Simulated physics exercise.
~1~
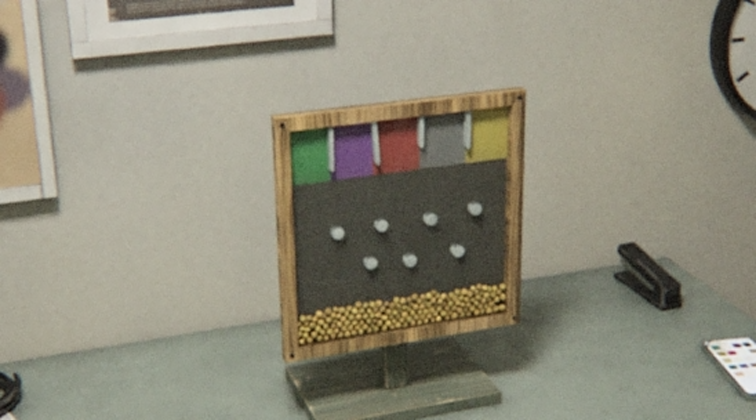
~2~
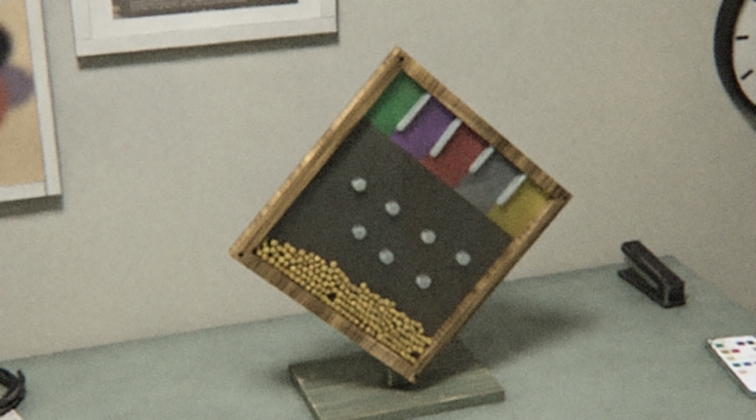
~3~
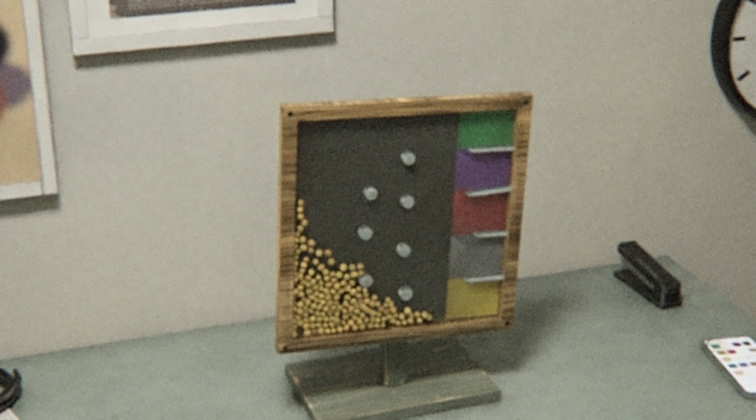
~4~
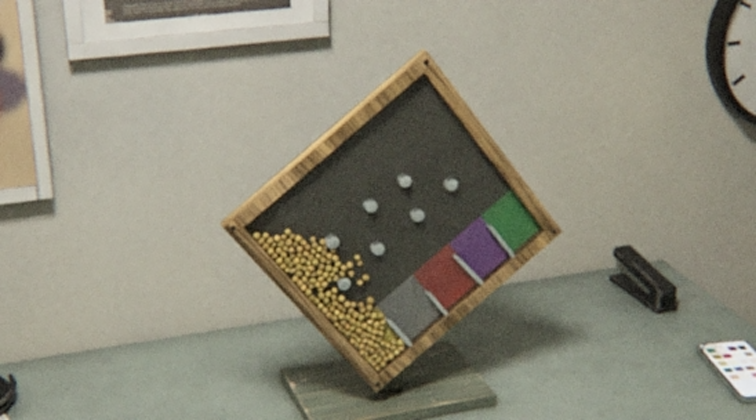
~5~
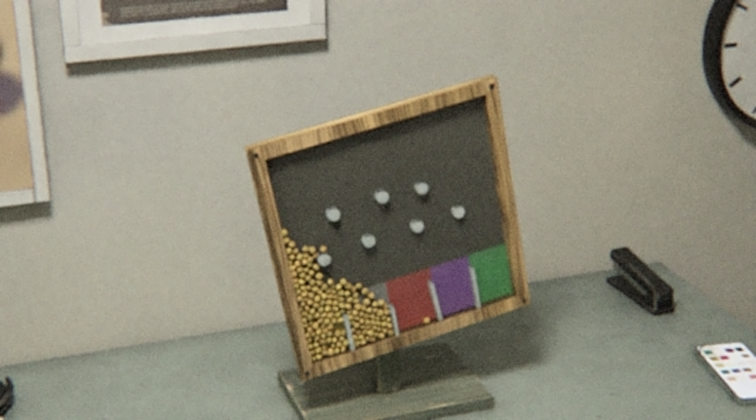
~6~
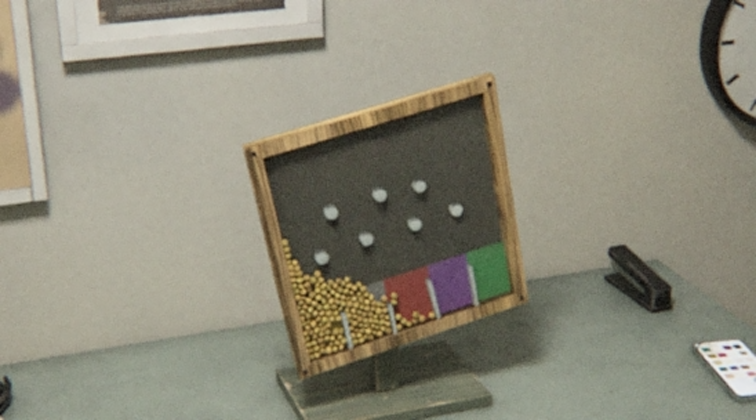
On a grey-green tabletop against a pale wall, seen from the front and slightly above, a wooden-framed flat case stands on a base between a coiled dark object and a black stapler. Green, purple, red, grey and yellow pockets line its top, above seven pale pegs and a layer of golden beads. The case turns clockwise, and the beads slide and heap into the lower left as the pockets swing down the right side. It stops almost upside down, slightly tilted. The beads settle mostly over the yellow and grey pockets, a few reaching red, while purple and green stay empty.
